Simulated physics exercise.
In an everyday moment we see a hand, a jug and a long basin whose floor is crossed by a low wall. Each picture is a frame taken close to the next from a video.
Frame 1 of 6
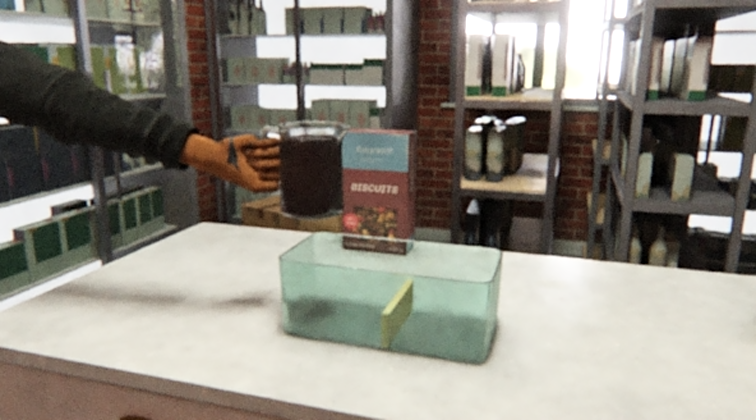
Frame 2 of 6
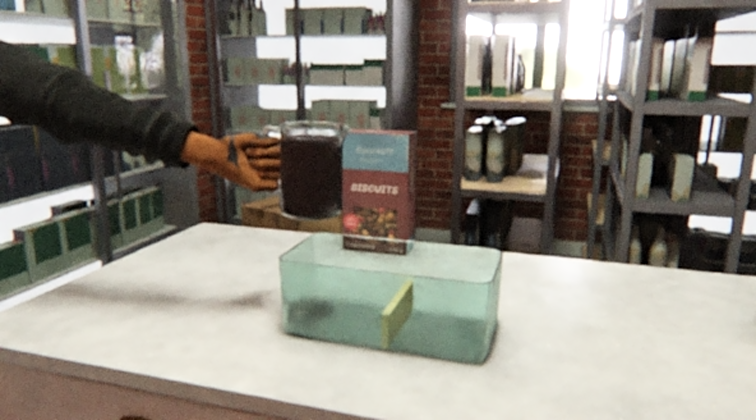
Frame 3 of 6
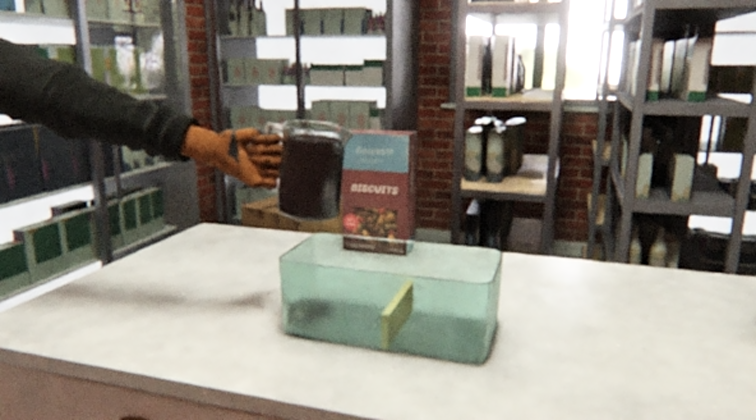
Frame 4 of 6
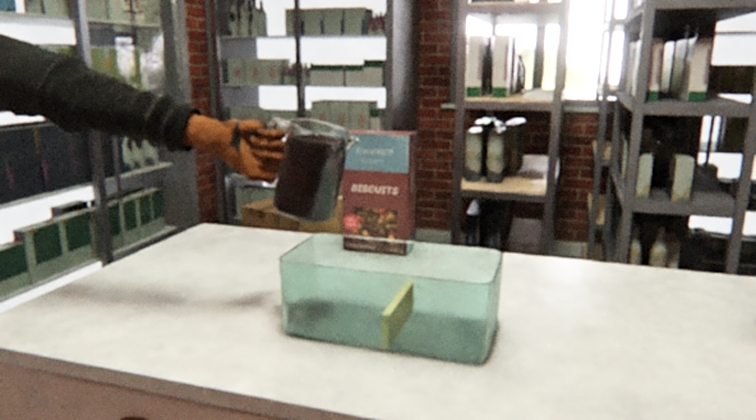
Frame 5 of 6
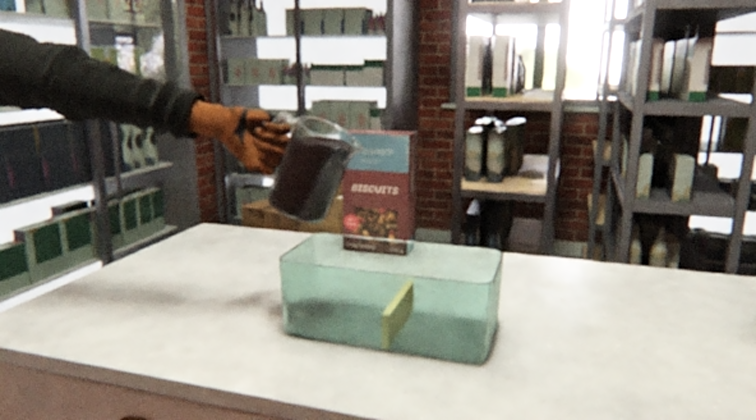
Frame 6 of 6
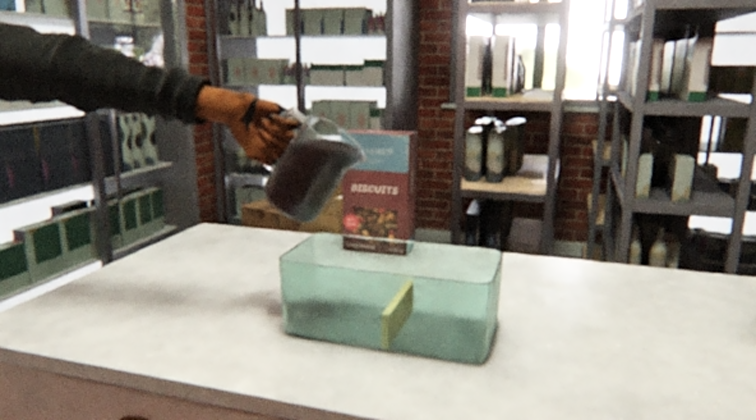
A hand reaching in from the left holds a glass jug of dark liquid upright above a clear greenish basin with a low yellowish wall inside, a biscuit box standing behind. The jug then leans to the right, slowly at first and then more steeply, while the basin and box stay still.
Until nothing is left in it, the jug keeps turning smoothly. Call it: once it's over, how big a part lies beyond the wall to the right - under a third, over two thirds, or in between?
In between.
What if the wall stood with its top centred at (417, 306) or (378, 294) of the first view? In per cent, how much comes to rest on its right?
10 % then 95 %, approximately.
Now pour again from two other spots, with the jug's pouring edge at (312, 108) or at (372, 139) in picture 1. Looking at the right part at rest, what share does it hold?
It would come to near 5 per cent, and then near 90 per cent.
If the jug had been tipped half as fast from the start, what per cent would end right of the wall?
About 55 %.
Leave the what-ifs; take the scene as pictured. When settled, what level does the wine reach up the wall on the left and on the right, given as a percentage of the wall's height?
The left side ends up close to 30, the right side close to 30.
A moment on, the jug is tipped on its side and 65 per cent is still to pour, 3 is left of the wall and 10 right of it.
Next, the jug is tipped right over and 24 per cent is still to pour, 34 is left of the wall and 24 right of it.
Then the jug is tipped right over and 6 per cent is still to pour, 47 is left of the wall and 42 right of it.
Later the jug is tipped right over and 1 per cent is still to pour, 55 is left of the wall and 42 right of it.
At rest 57 per cent lies left of the wall, 42 right of it and 1 outside.
